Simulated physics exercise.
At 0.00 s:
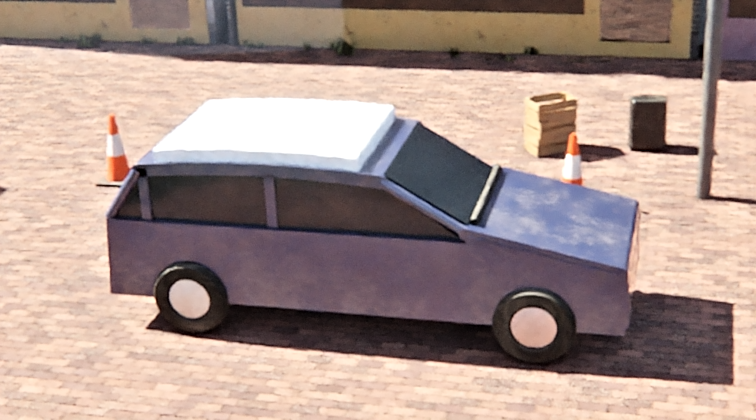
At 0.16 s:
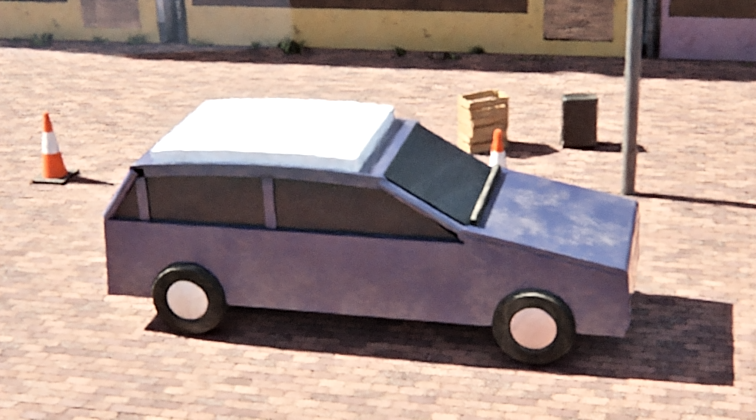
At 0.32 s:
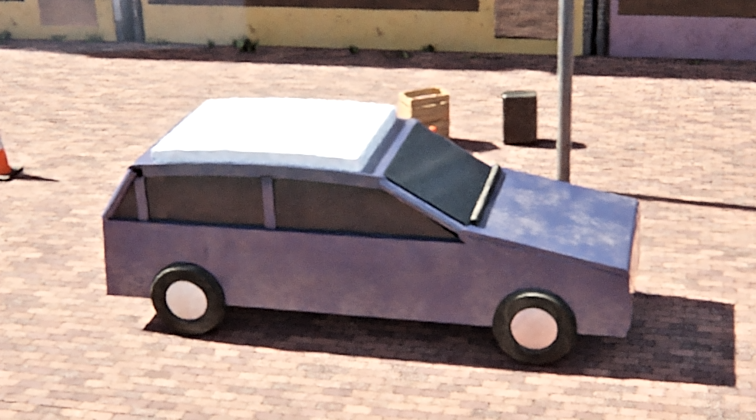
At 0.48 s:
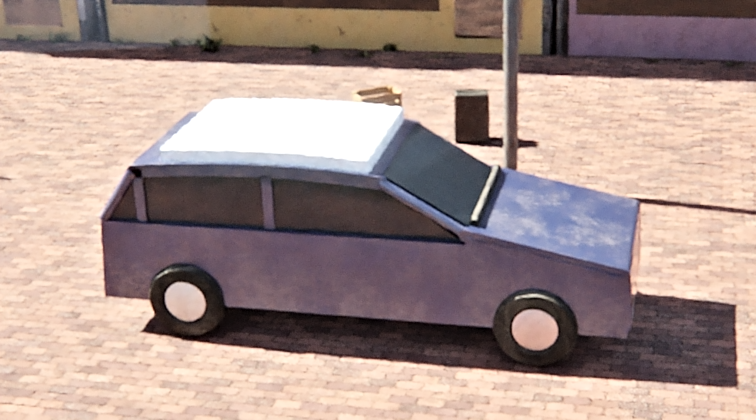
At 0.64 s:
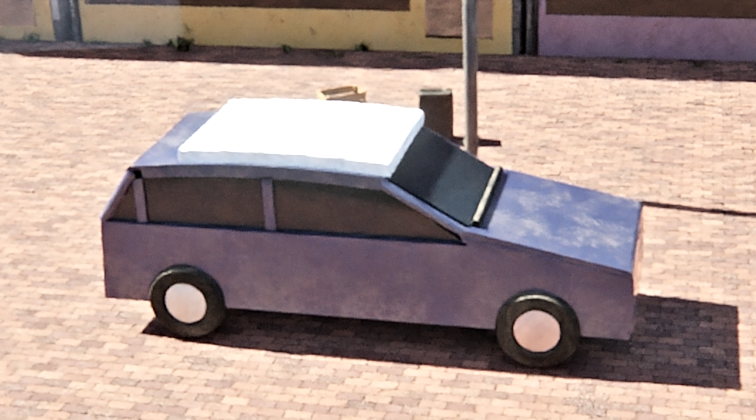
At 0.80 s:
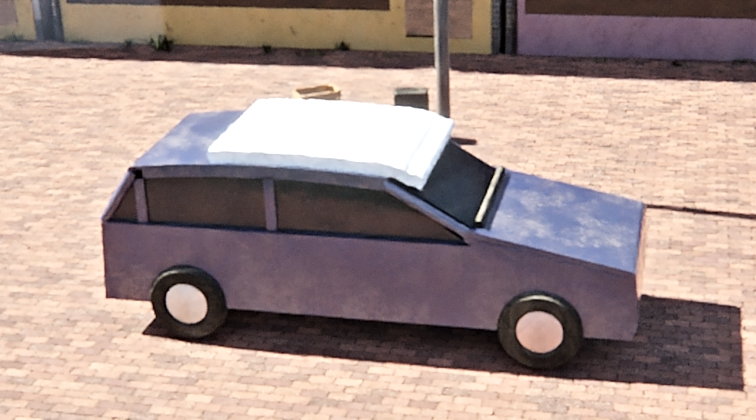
The clip shows a purple car travelling right past cones, a crate and a pole, slowing as a thick white slab of snow on its roof slides forward, then pushes over the top of the windscreen, cracking.
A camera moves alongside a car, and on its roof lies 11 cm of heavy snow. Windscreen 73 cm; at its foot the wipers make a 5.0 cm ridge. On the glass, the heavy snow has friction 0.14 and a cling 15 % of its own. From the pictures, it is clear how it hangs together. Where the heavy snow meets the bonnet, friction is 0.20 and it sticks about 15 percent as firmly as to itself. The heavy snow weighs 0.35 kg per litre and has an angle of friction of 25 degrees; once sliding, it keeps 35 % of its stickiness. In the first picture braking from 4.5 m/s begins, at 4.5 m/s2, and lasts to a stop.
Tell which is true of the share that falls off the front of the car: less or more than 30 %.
It comes out more.
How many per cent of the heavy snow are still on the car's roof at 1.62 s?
Near 0 %.
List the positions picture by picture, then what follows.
In the first picture, foremost bit of the heavy snow at (357, 169).
In the second picture, foremost bit of the heavy snow at (356, 166).
In the third picture, foremost bit of the heavy snow at (359, 172), its middle shifted 1.7 cm.
In the fourth picture, foremost bit of the heavy snow at (368, 171), its middle shifted 8.9 cm.
In the fifth picture, foremost bit of the heavy snow at (389, 168), its middle shifted 23 cm, 3 % of it past the top of the windscreen, in one piece.
In the sixth picture, foremost bit of the heavy snow at (423, 181), its middle shifted 46 cm, 17 % of it past the top of the windscreen, cracking.
After 1.17 s, 31 % of the snow is on the roof, 45 % on the glass, 24 % on the bonnet and none has gone off the nose.
After 1.62 s, none of the snow is on the roof, 8 % on the glass, 90 % on the bonnet and 2 % has gone off the nose.
After 2.06 s, none of the snow is on the roof, 2 % on the glass, 50 % on the bonnet and 47 % has gone off the nose.
After 2.50 s, none of the snow is on the roof, 2 % on the glass, 21 % on the bonnet and 76 % has gone off the nose.
After 3.00 s, none of the snow is on the roof, 2 % on the glass, 12 % on the bonnet and 86 % has gone off the nose.
